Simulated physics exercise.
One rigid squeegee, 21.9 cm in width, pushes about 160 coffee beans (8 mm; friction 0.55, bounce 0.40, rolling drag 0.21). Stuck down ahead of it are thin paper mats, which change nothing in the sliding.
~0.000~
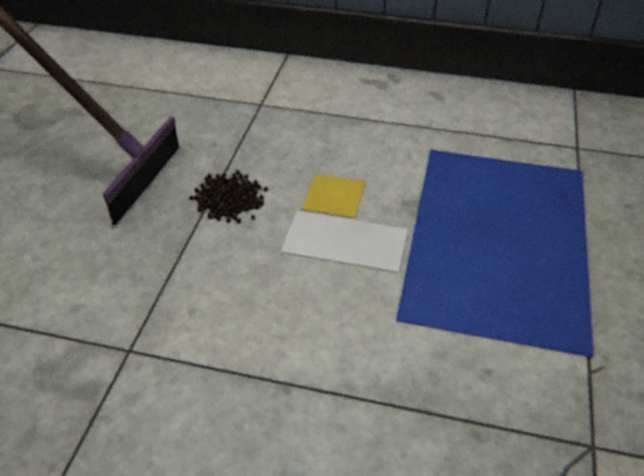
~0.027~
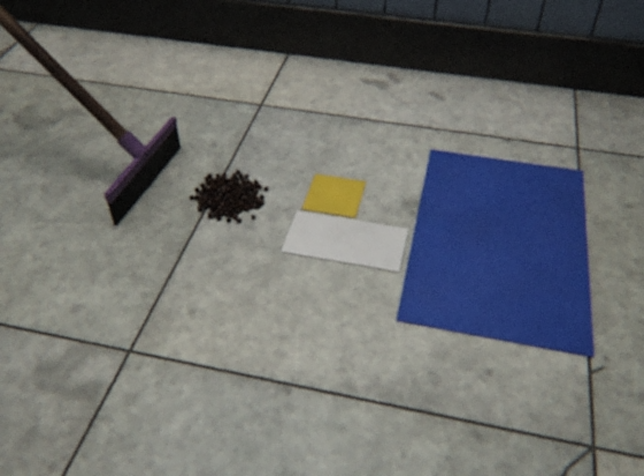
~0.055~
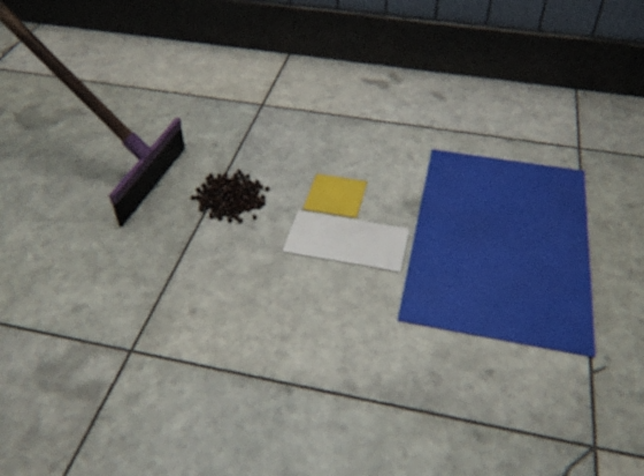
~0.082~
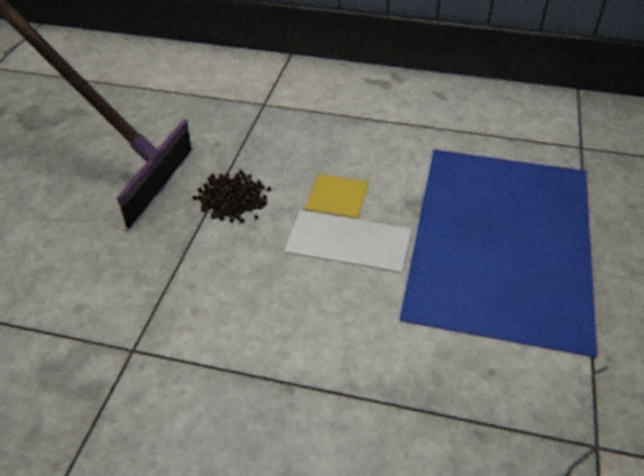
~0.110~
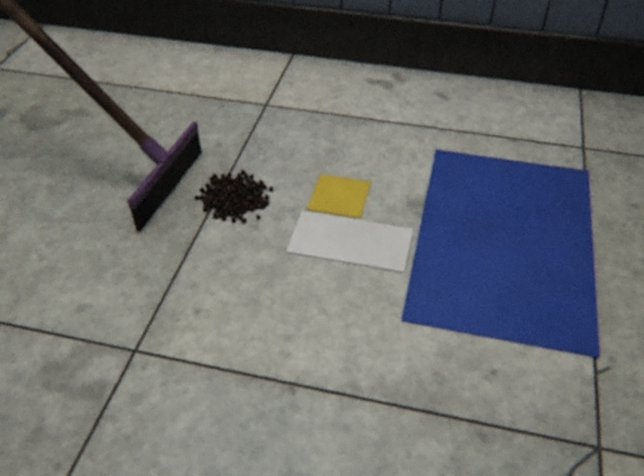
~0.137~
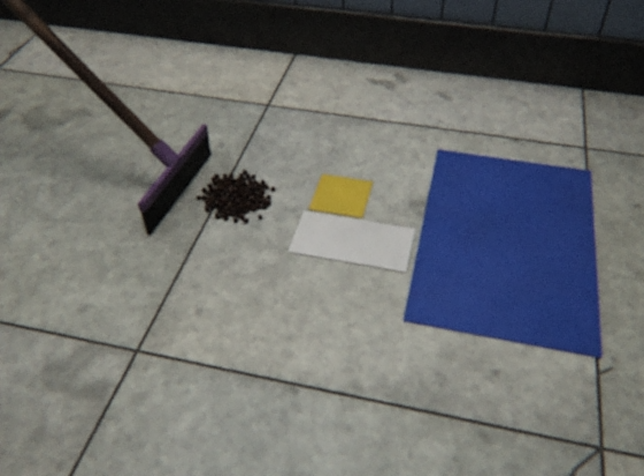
A purple squeegee slides a short way right across grey tiles, nearing a pile of coffee beans.
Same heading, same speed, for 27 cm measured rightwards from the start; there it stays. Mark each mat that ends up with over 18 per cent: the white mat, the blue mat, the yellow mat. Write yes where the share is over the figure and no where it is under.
White mat: Yes; blue mat: No; yellow mat: Yes.
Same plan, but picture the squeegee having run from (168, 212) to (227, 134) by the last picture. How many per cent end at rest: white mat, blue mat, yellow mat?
Final shares - white mat: 40%, blue mat: 15%, yellow mat: 10%.
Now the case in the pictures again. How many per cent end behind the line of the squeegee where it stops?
Estimate: Close to 0 %.
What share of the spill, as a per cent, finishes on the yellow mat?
30 %.
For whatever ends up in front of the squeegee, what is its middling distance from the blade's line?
Middle value: Near 4 cm.
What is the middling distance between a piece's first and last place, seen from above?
Estimate: Approx. 18 cm.
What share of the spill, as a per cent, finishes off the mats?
15 per cent.
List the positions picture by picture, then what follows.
The first picture shows squeegee from (108, 198) to (172, 123); moved 0.0 cm; pieces shifted so far, 0; middle of the spill at (228, 190); white mat at (345, 241); yellow mat at (334, 196); blue mat at (499, 238).
The second picture shows squeegee from (109, 199) to (174, 123); moved 0.2 cm; pieces shifted so far, 0; middle of the spill at (228, 190).
The third picture shows squeegee from (114, 200) to (178, 124); moved 0.9 cm; pieces shifted so far, 0; middle of the spill at (230, 190).
The fourth picture shows squeegee from (122, 202) to (185, 126); moved 2.0 cm; pieces shifted so far, 0; middle of the spill at (231, 190).
The fifth picture shows squeegee from (132, 205) to (195, 128); moved 3.6 cm; pieces shifted so far, 0; middle of the spill at (233, 190).
The sixth picture shows squeegee from (143, 208) to (205, 131); moved 5.2 cm; pieces shifted so far, 0; middle of the spill at (235, 190); white mat at (353, 241); yellow mat at (342, 196); blue mat at (507, 238). Its speed is about 0.59 m/s, heading 12 degrees towards the viewer.
After 0.36 s, squeegee 18 cm from its start, spill 12 cm wide; off the mats 100 %.
Then, at 0.58 s, squeegee 28 cm from its start, spill 17 cm wide; white mat 60 %, yellow mat 30 %, off the mats 10 %.
After 0.77 s, squeegee 28 cm from its start, spill 18 cm wide; white mat 55 %, yellow mat 30 %, off the mats 15 %.
At rest (1.0 s), white mat 55 %, yellow mat 30 %, blue mat 0 %, off the mats 15 %.
